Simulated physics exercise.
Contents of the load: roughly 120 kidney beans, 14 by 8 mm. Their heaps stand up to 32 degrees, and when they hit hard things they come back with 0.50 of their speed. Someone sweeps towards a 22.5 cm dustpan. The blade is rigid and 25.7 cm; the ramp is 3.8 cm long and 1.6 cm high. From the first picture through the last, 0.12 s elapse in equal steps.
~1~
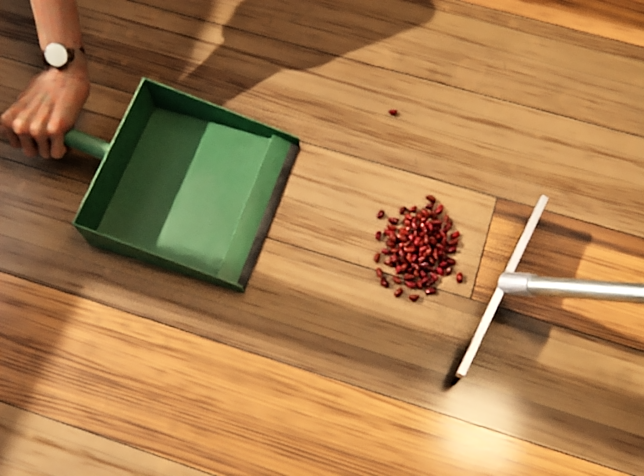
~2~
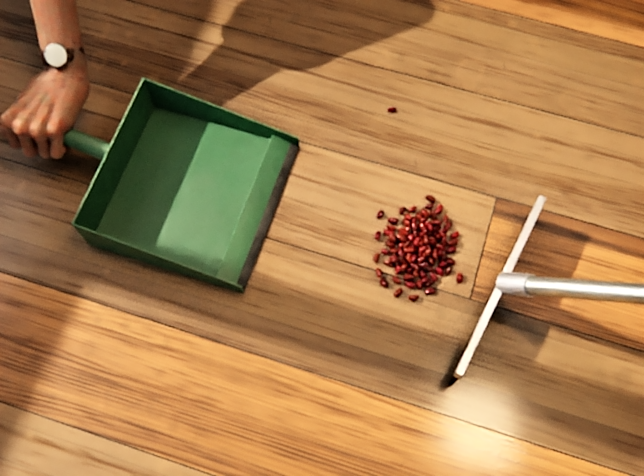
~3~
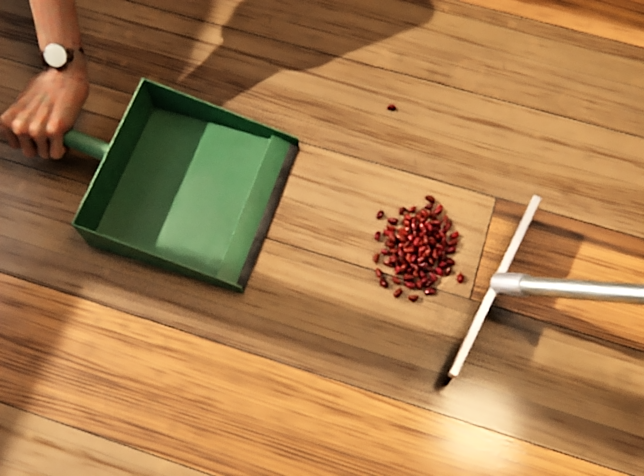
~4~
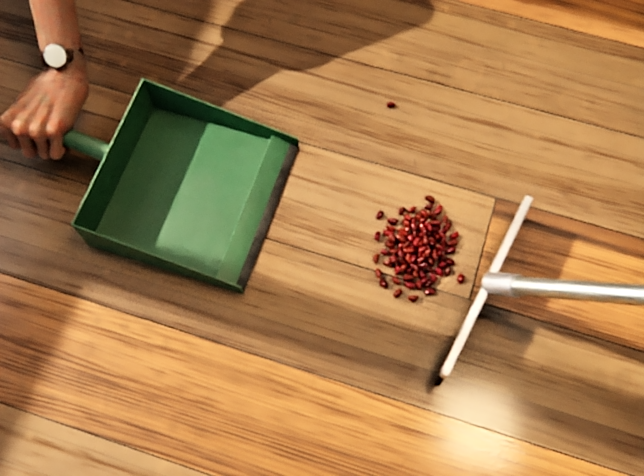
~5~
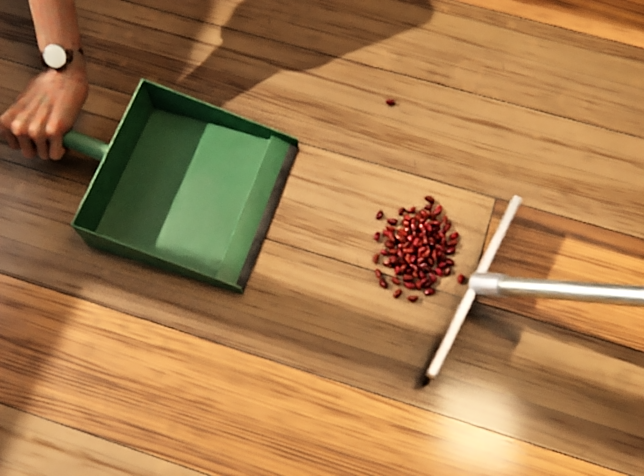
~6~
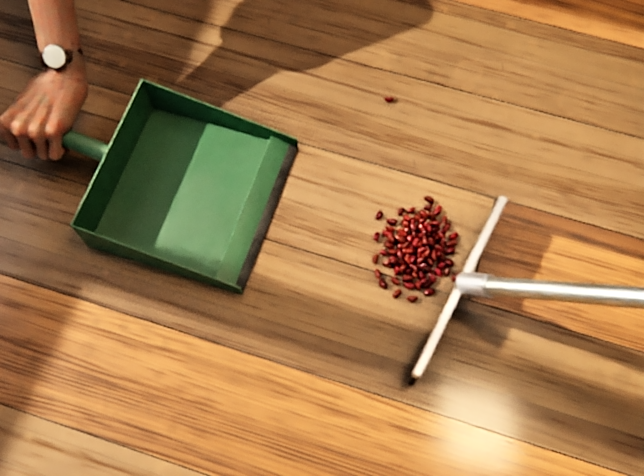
A white blade on a metal pole slides a short way left across the wooden floor, reaching the right edge of a pile of red beans, while a hand holds a green dustpan nearly still at left.
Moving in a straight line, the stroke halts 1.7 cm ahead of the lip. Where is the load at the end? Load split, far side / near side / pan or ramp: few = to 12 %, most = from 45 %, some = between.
Split - far side: Few, near side: Few, pan: Few.
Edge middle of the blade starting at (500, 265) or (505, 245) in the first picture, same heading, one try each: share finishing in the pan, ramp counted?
The two tries give about 5 % and about 5 %.
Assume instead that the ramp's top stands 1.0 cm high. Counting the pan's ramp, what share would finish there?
About 5 %.
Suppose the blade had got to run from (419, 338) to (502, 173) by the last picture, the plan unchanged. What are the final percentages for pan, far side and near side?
That ends as pan 15, far 40, and near 0.
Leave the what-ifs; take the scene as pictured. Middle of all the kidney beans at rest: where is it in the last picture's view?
Roughly (290, 215).
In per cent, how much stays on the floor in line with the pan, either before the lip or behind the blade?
Around 90 in a hundred.
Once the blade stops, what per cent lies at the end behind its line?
About 20 per cent.
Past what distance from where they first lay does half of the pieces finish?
About 18 cm.
Then, 0.18 s after the last picture, middle of the blade 15 cm from the lip; 0 % over the lip, far side 0 %, near side 0 %.
Then, 0.30 s after the last picture, middle of the blade 7 cm from the lip; 0 % over the lip, far side 5 %, near side 0 %.
Then, 0.55 s after the last picture, middle of the blade 4 cm from the lip; 5 % over the lip, far side 5 %, near side 5 %.
In the end, far side 5 %, near side 5 %, pan 5 %, in front of the lip or behind the blade 90 %.
